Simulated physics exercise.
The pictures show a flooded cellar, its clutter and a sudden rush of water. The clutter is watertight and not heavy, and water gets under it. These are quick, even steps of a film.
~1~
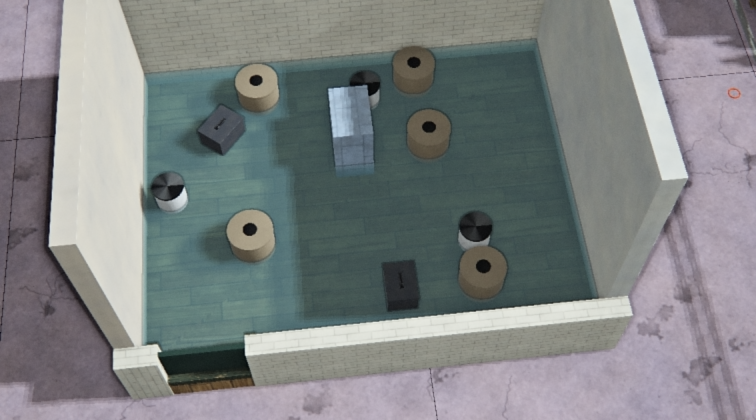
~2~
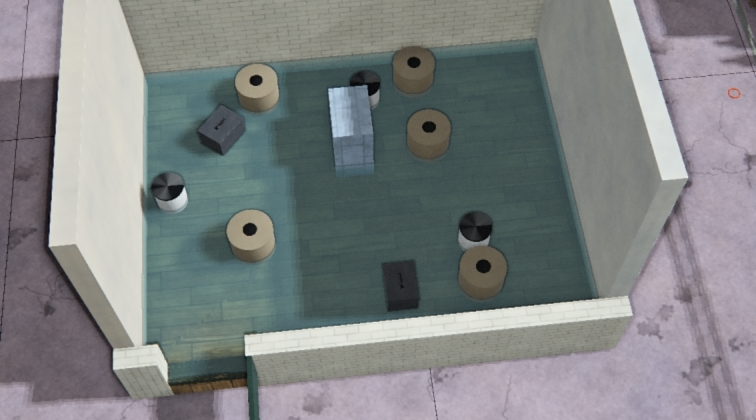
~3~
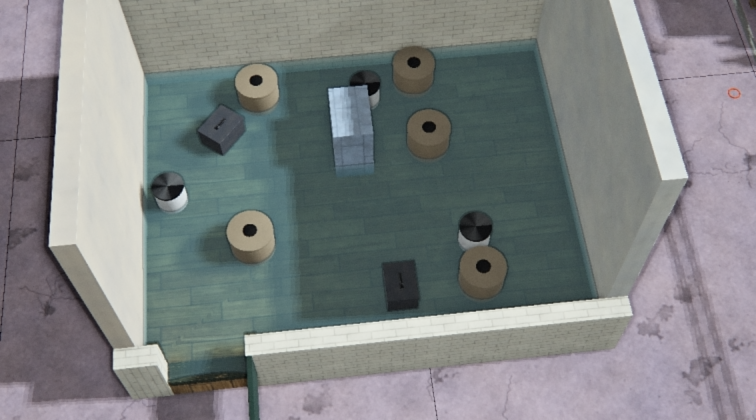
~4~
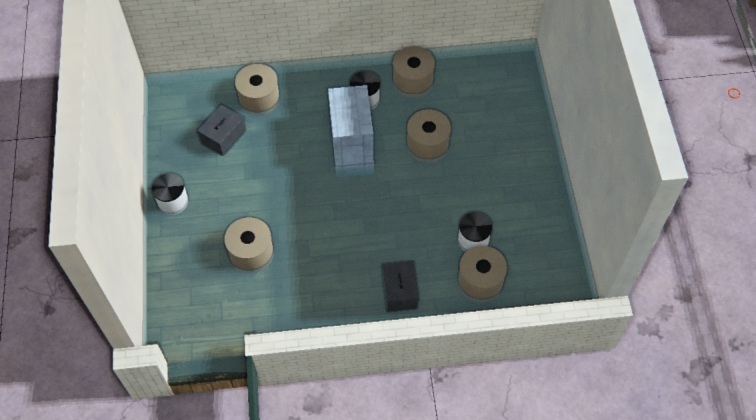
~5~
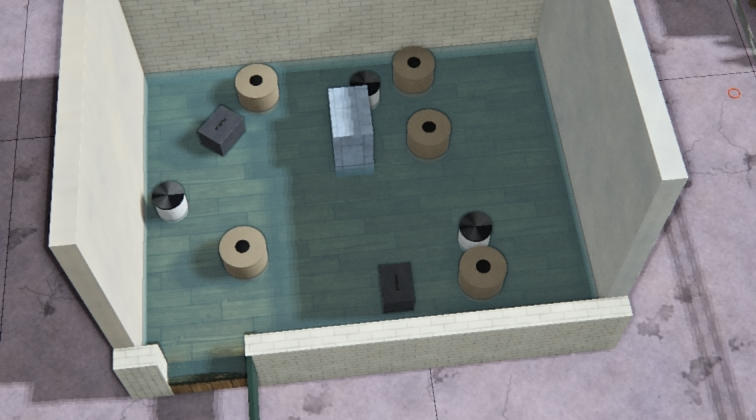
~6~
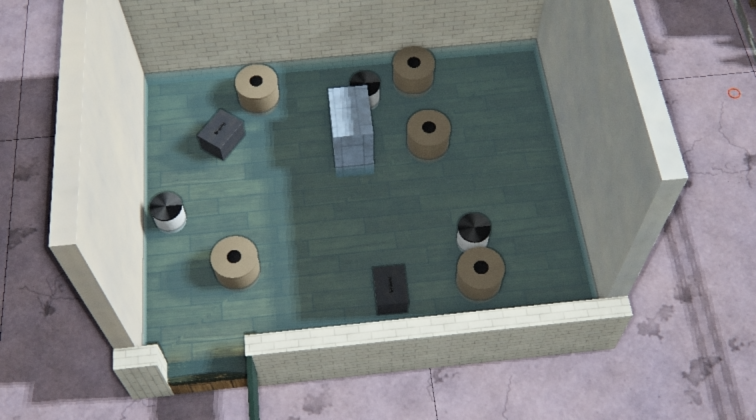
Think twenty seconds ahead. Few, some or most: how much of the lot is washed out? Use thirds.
Share: Between one and two thirds.
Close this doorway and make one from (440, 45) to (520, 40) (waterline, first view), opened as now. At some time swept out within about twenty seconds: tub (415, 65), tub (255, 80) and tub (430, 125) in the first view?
In turn: Yes, gone, gone.
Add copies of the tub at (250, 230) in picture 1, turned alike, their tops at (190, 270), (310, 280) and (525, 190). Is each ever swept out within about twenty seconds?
As listed: Washed out, through, inside.
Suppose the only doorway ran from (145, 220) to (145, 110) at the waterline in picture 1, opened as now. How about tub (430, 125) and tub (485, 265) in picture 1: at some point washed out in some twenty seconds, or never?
In turn: Inside, kept in.
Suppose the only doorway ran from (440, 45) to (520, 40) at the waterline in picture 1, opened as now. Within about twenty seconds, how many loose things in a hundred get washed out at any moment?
Roughly 50 per cent.
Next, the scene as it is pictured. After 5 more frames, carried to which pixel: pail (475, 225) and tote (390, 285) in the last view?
Roughly at (452, 239) and (348, 296).
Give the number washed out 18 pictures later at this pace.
I count 3.
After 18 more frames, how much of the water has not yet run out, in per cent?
I make it 74 per cent.
A moment on, 0 of 10 are out; 10 afloat.
Next, 3 of 10 are out; 7 afloat.
Later, 3 of 10 are out; 7 afloat.
In the end, 5 of 10 are out; 5 afloat.
